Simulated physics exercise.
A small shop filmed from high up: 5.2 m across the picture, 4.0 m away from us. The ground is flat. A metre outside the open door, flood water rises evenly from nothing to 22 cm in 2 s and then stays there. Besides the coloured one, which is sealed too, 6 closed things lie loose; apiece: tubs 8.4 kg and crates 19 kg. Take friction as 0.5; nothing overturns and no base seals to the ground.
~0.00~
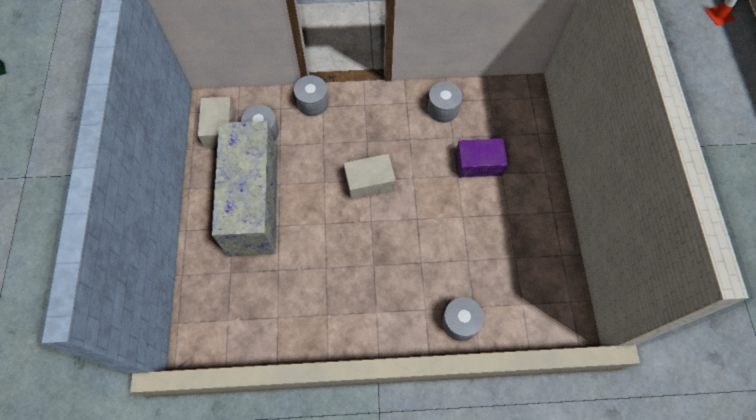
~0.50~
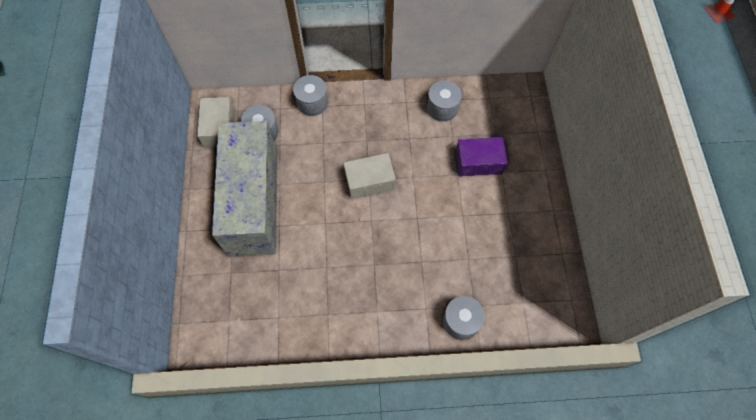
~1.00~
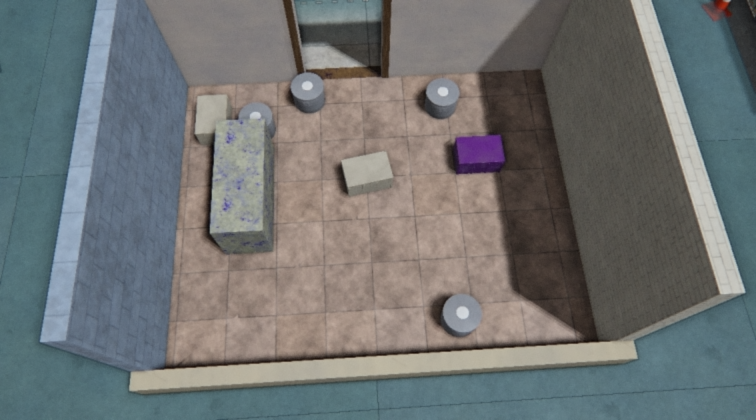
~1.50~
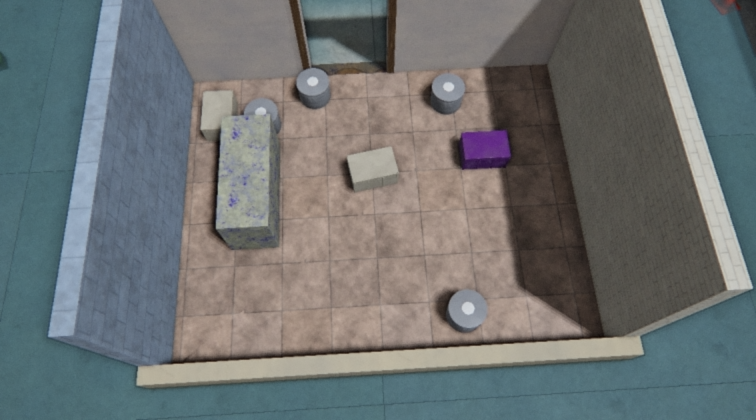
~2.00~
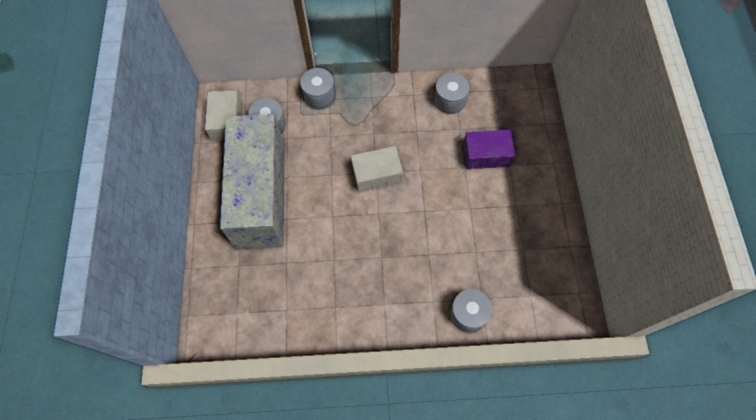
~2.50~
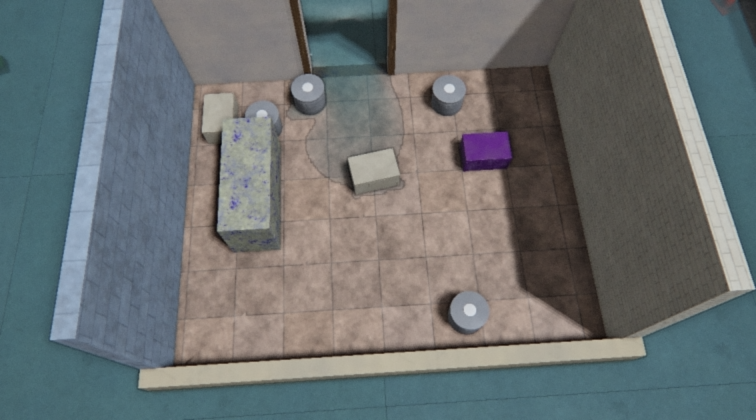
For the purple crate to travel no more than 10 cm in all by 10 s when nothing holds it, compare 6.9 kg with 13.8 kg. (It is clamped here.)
Verdict: Only the larger load is enough.
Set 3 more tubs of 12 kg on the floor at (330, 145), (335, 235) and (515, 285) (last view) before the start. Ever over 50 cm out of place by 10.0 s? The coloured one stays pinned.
In turn: Past it, over, past it.
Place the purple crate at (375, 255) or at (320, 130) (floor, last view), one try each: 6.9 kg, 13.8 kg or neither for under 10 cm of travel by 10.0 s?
In turn: Neither is enough; neither holds.
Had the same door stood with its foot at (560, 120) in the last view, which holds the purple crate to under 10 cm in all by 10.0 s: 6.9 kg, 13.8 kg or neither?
In that case neither weight holds it.
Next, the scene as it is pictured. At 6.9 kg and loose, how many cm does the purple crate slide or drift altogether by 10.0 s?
About 40 cm.
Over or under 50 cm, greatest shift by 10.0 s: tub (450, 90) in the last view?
It is under.
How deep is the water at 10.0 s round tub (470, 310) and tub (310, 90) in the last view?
About 12 and 6 cm.
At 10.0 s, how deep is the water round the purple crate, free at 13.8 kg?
Roughly 5 cm.
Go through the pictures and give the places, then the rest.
In the first frame, the purple crate at (483, 153), on the bottom; water covers 0.0 m2; 0 of 7 have shifted.
In the second frame, the purple crate at (483, 151), on the bottom; 0.0 m2 under water; 0 of 7 have shifted.
In the third frame, the purple crate at (480, 149), on the bottom; water covers 0.0 m2; 0 of 7 have shifted.
In the fourth frame, the purple crate at (486, 145) rests on the ground; 0.0 m2 under water; 0 of 7 have shifted.
In the fifth frame, the purple crate at (490, 144), on the bottom; water covers 0.6 m2; 0 of 7 have shifted.
In the sixth frame, the purple crate at (487, 146) rests on the ground; water covers 1.8 m2; 1 of 7 have shifted.
After 3.5 s the purple crate would be 0 cm from its start with 6.9 kg and 0 cm from its start with 13.8 kg; 2 cm of water round it then.
After 4.5 s the purple crate would be 16 cm from its start with 6.9 kg and 0 cm from its start with 13.8 kg; 2 cm of water round it then.
After 7.0 s the purple crate would be 16 cm from its start with 6.9 kg and 0 cm from its start with 13.8 kg; 2 cm of water round it then.
After 10.0 s the purple crate would be 25 cm from its start with 6.9 kg and 0 cm from its start with 13.8 kg; 5 cm of water round it then.
